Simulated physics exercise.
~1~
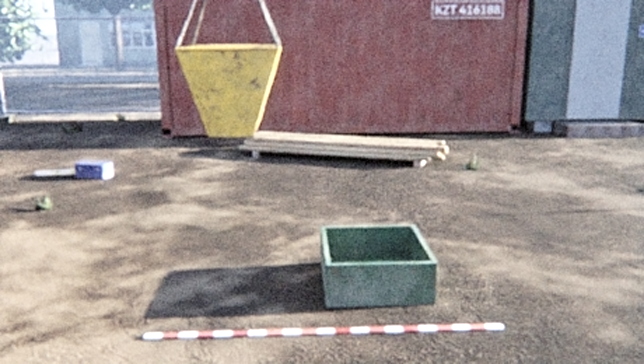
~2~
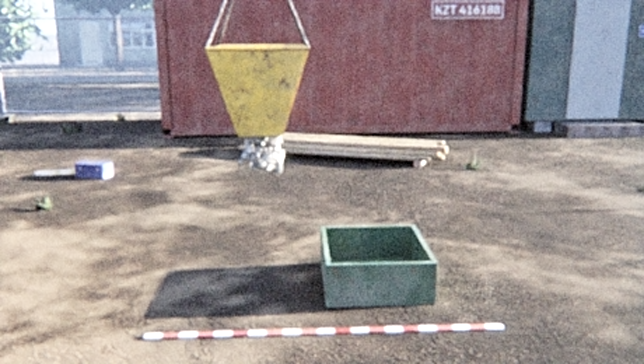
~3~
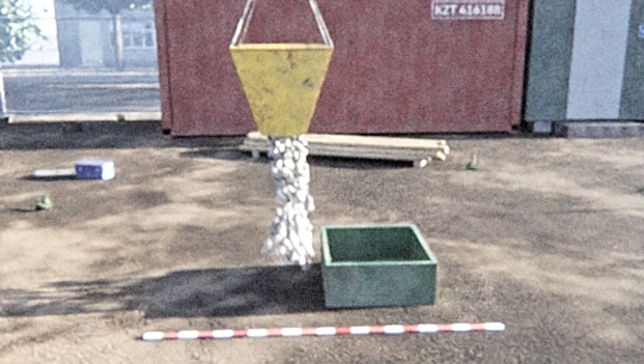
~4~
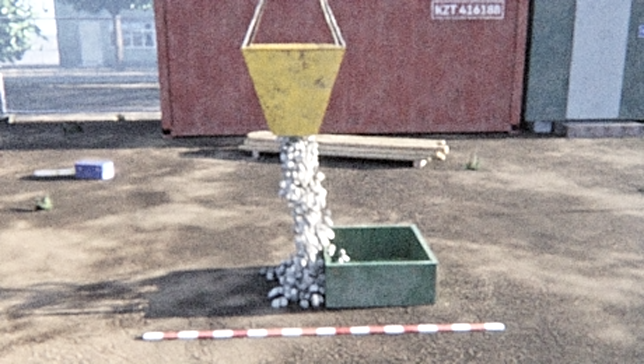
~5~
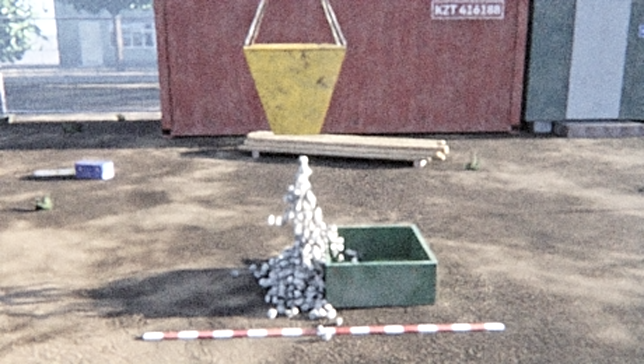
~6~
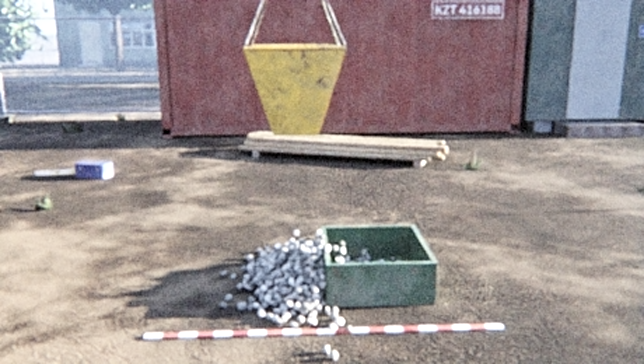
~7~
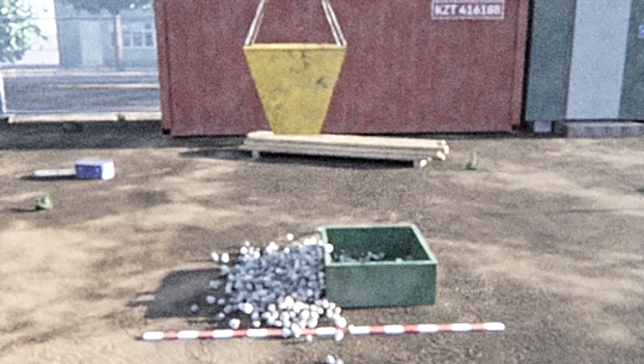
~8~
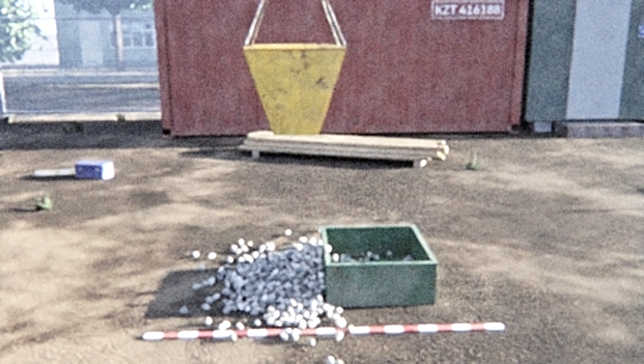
In a dirt yard before a red shipping container, a yellow hopper moves right while pouring pale stones from its underside, then stops. Most land in a heap on the ground left of the green bin, spreading over the striped staff, and only a few end up inside.
